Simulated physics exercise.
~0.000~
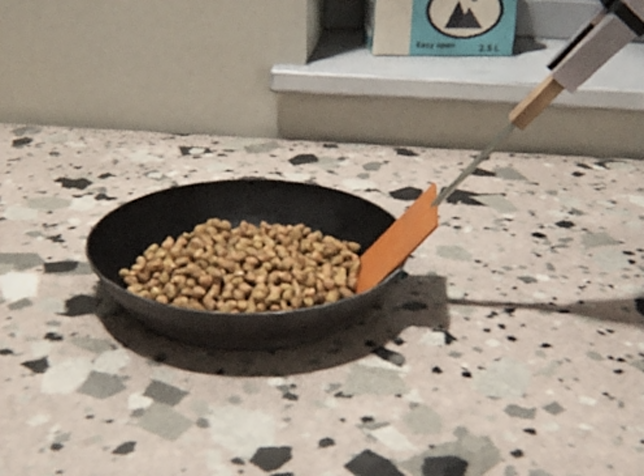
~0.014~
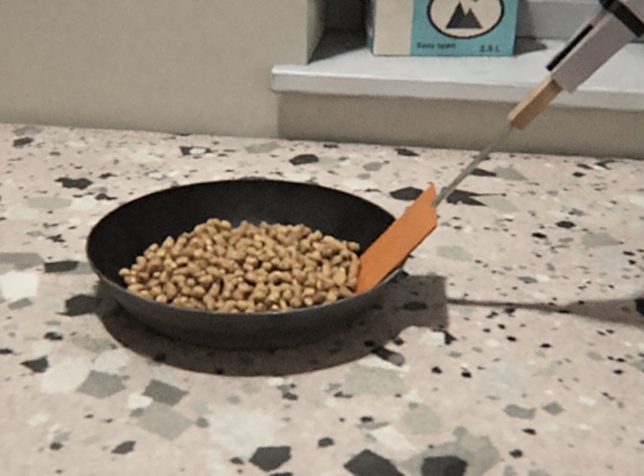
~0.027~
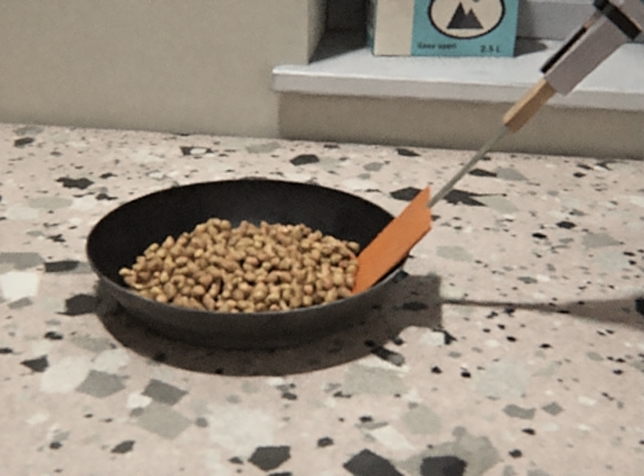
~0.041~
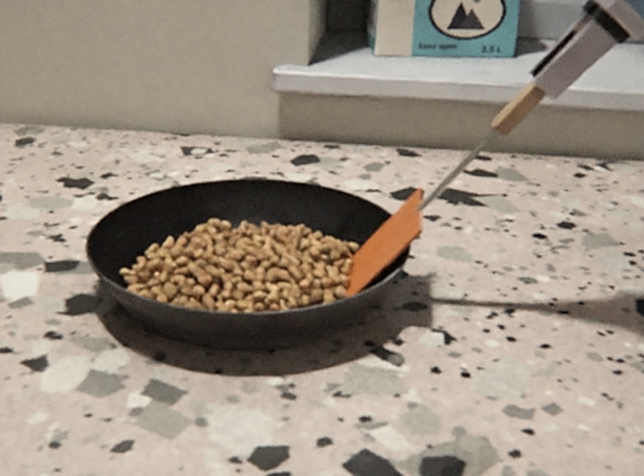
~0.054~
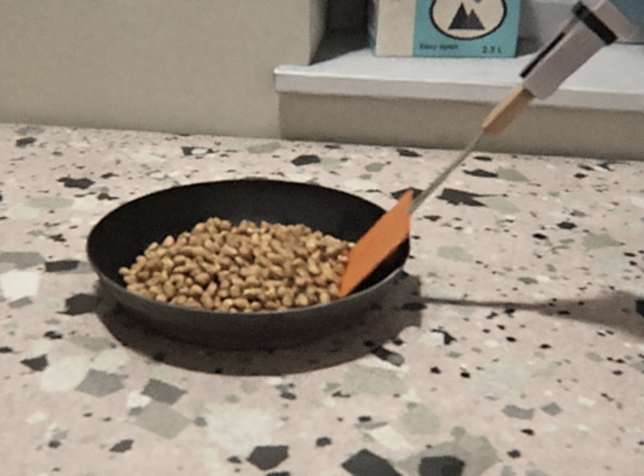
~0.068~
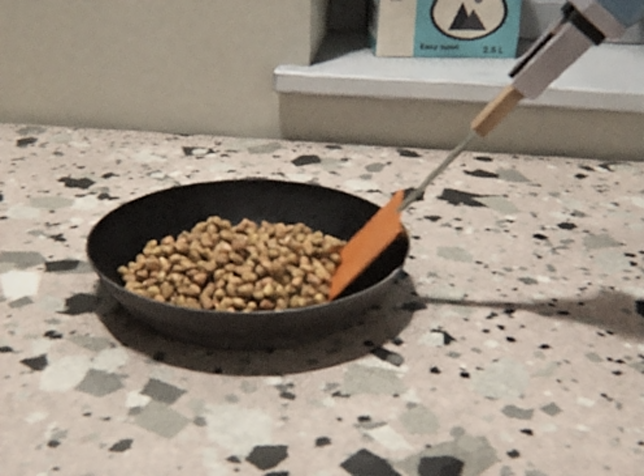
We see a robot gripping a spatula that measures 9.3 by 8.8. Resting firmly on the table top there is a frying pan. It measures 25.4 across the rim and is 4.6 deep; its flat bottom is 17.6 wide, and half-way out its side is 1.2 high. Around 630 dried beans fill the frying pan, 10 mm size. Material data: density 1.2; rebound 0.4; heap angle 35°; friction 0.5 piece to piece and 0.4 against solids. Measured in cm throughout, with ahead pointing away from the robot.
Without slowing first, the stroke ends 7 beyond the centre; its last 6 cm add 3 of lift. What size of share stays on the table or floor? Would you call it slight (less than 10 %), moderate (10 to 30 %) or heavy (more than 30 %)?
I would call it slight, less than 10 %.
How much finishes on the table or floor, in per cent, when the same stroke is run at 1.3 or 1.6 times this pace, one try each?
Estimates, in order: 5 % and 15 %.
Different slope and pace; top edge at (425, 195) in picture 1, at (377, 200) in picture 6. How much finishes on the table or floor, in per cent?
Some 10 percent ends up on the table or floor.
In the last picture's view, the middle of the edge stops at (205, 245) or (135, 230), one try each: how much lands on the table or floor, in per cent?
0 % and 25 %.
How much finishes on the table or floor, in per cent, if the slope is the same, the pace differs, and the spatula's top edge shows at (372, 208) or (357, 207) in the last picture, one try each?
Try one roughly 15 per cent; try two roughly 20 per cent.
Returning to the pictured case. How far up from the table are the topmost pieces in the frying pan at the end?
About 6.0 cm above the table.
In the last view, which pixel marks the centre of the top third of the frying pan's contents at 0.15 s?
Roughly pixel (216, 259).
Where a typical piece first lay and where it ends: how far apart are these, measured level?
I'd guess close to 4 centimetres.
After 0.15 s, sloping 52°, highest piece 15 above the table; 627 in the frying pan, 1 on the blade or in flight.
After 0.24 s, sloping 52°, highest piece 17 above the table; 627 in the frying pan, 1 on the blade or in flight.
After 0.48 s, sloping 52°, highest piece 6 above the table; 617 in the frying pan, 11 on the table or floor.
After 1.53 s, sloping 52°, highest piece 6 above the table; 617 in the frying pan, 11 on the table or floor.
In the end, 617 in the frying pan, 11 on the table or floor. That is 2 % on the table or floor.
